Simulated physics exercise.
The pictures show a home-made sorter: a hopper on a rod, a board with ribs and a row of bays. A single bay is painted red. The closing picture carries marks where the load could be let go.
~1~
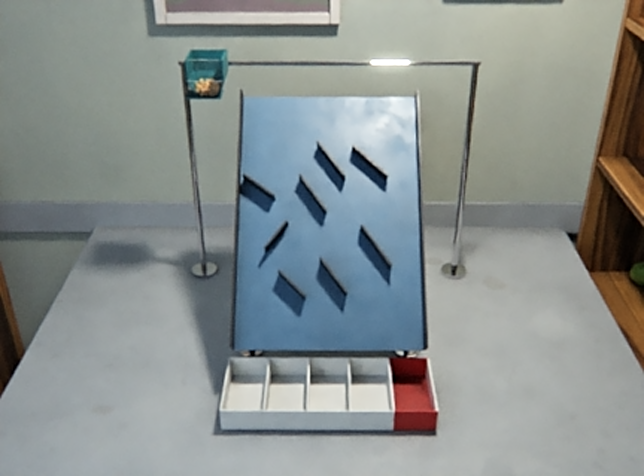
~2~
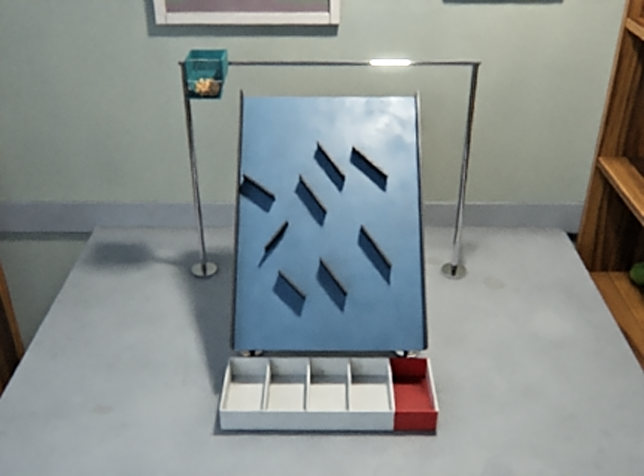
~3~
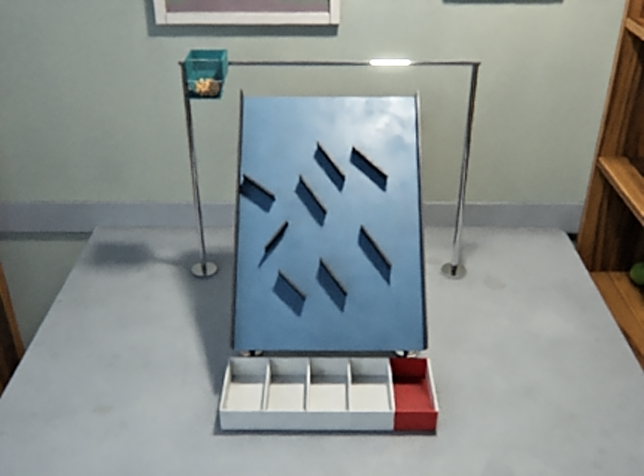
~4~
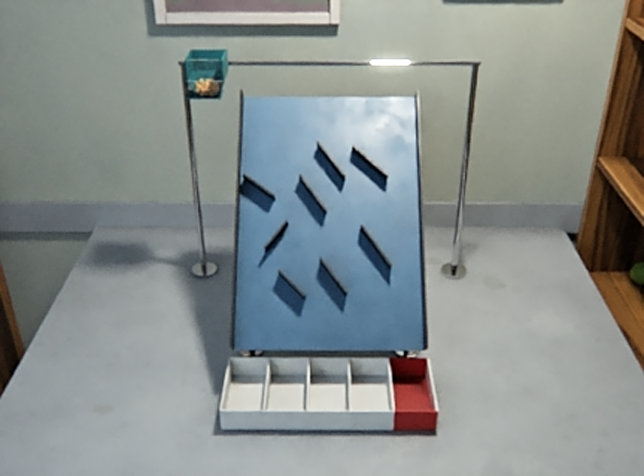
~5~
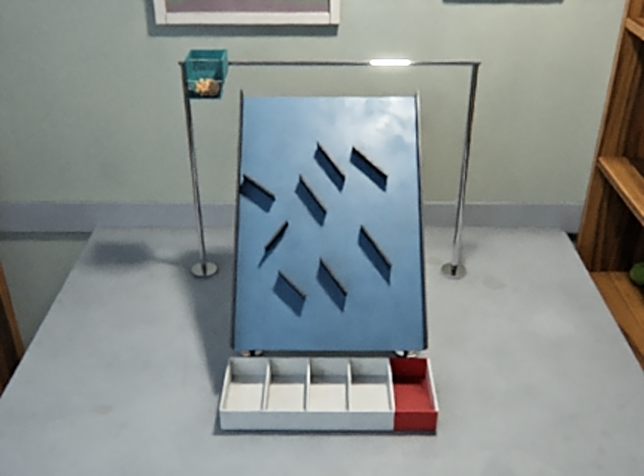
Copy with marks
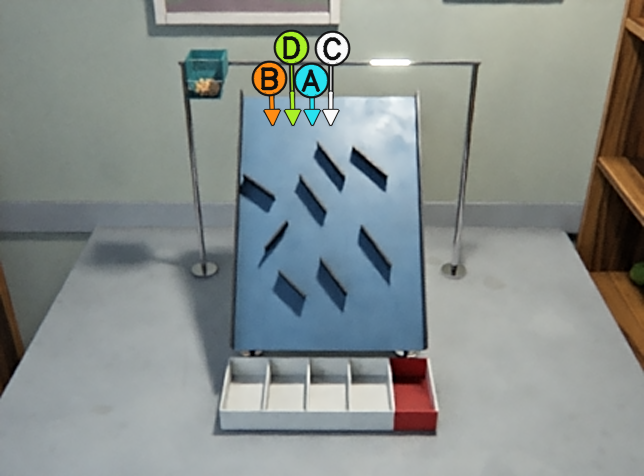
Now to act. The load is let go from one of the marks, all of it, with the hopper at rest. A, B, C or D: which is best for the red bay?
Best: C.
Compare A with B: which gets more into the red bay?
The answer is A.
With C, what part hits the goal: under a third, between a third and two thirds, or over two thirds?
Mark C gives between a third and two thirds.
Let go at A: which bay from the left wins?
The fifth.
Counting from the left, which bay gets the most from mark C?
It is the fifth one.
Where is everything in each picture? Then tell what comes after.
Hopper near (208, 85), round wooden beads, door shut, in the first picture.
Ribs (318, 141) to (345, 175), (353, 145) to (388, 175), (243, 174) to (274, 195), in the second picture.
Ribs (300, 174) to (326, 210), (264, 248) to (287, 220), (361, 224) to (392, 265), in the third picture.
Ribs (278, 270) to (305, 296), (321, 258) to (346, 292), in the fourth picture.
Red bay near (415, 419), number 5 of 5 from the left, in the fifth picture.
On the marked copy, mark A meets the board at (312, 119); mark B meets the board at (272, 119); mark C meets the board at (330, 119); mark D meets the board at (292, 119).
With A, close to a third in the red bay, close to a third in other bays, close to a third outside the box.
With B, close to a quarter in the red bay, close to half in other bays, only a few held on the board, close to a quarter outside the box.
With C, close to half in the red bay, close to a quarter in other bays, close to a quarter outside the box.
With D, a small share in the red bay, close to half in other bays, close to a third outside the box.
